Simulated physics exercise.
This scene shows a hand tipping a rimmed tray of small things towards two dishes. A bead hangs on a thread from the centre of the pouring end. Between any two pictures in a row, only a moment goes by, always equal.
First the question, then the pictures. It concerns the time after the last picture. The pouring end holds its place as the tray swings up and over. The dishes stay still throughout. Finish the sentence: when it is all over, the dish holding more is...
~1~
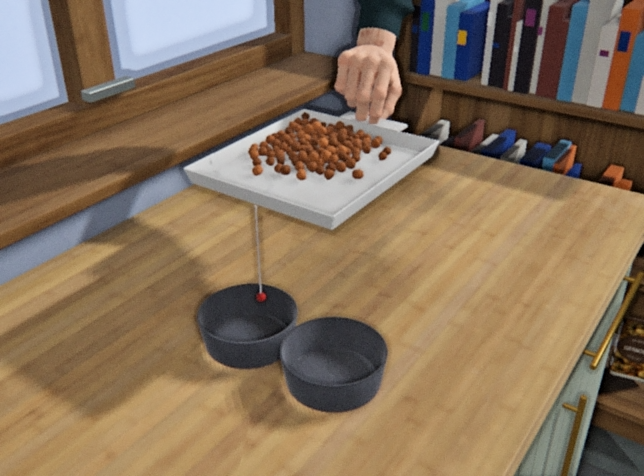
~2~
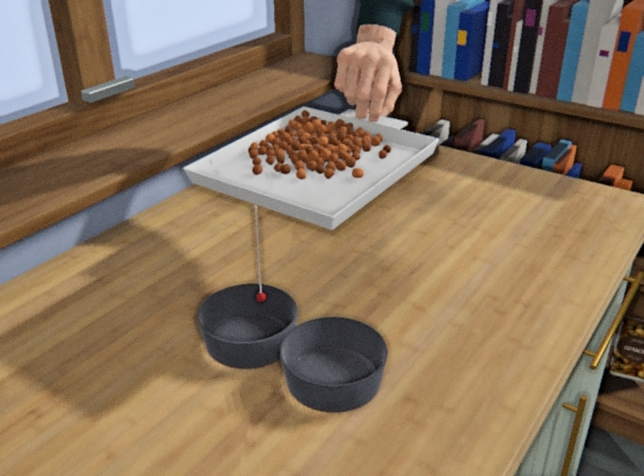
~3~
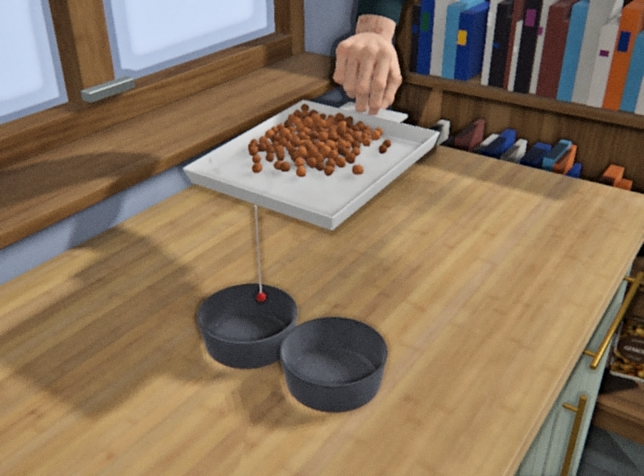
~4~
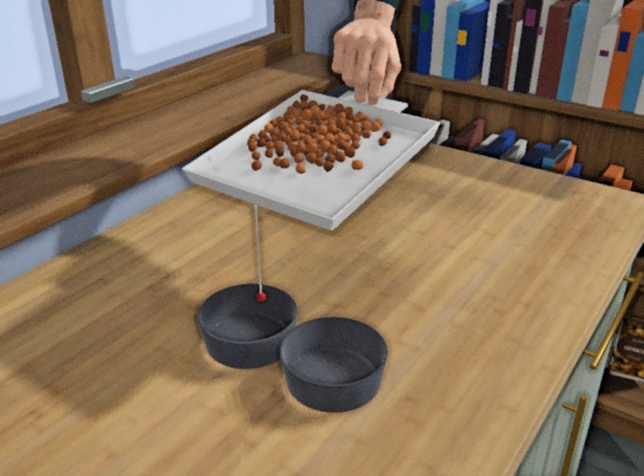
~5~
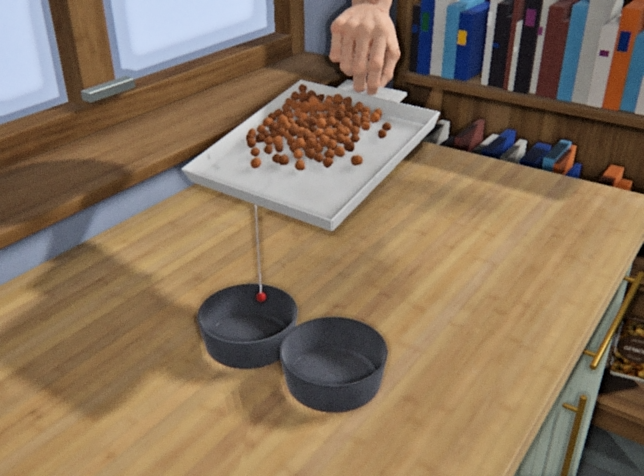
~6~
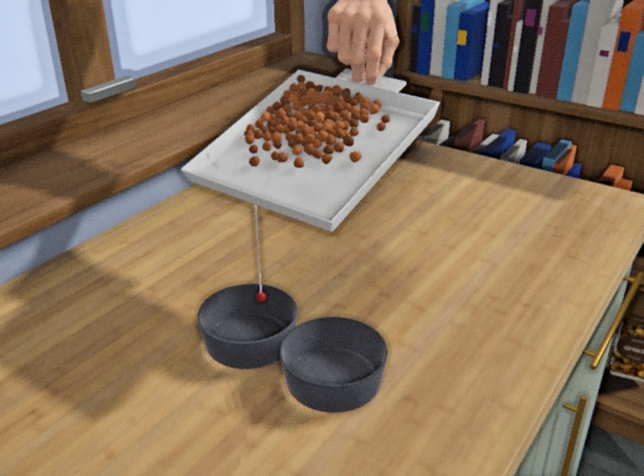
The left one.
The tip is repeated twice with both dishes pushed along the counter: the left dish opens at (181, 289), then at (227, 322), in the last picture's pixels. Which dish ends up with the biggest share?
The first time the right-side one comes out ahead, the second time the left-side one.
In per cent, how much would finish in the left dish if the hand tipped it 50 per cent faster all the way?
Estimated share: Some 20%.
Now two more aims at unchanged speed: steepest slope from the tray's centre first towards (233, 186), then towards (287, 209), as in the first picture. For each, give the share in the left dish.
About 20 and 20 percent.
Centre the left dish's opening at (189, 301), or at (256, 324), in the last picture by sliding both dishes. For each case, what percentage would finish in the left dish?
It would be near 30 per cent first and near 50 per cent second.
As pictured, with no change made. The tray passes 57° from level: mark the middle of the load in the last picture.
Somewhere around pixel (255, 179) in the last picture.
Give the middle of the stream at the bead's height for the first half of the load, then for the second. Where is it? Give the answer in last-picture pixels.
The opening part goes through (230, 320); what follows goes through (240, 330).
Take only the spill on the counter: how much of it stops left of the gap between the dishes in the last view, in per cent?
That's roughly 100 per cent of the pieces.
Soon, tray tipped steeply; nearly all on the tray; a stray few in the left dish; a stray few outside both; a small part in the air.
A while on, tray tipped right over; most on the tray; a stray few in the right dish; a small part in the left dish; a small part outside both; a small part in the air.
Towards the end, tray tipped past a quarter turn; a small part in the right dish; about a third in the left dish; about half outside both.
Finally, tray tipped past a quarter turn; a small part in the right dish; about a third in the left dish; about half outside both.
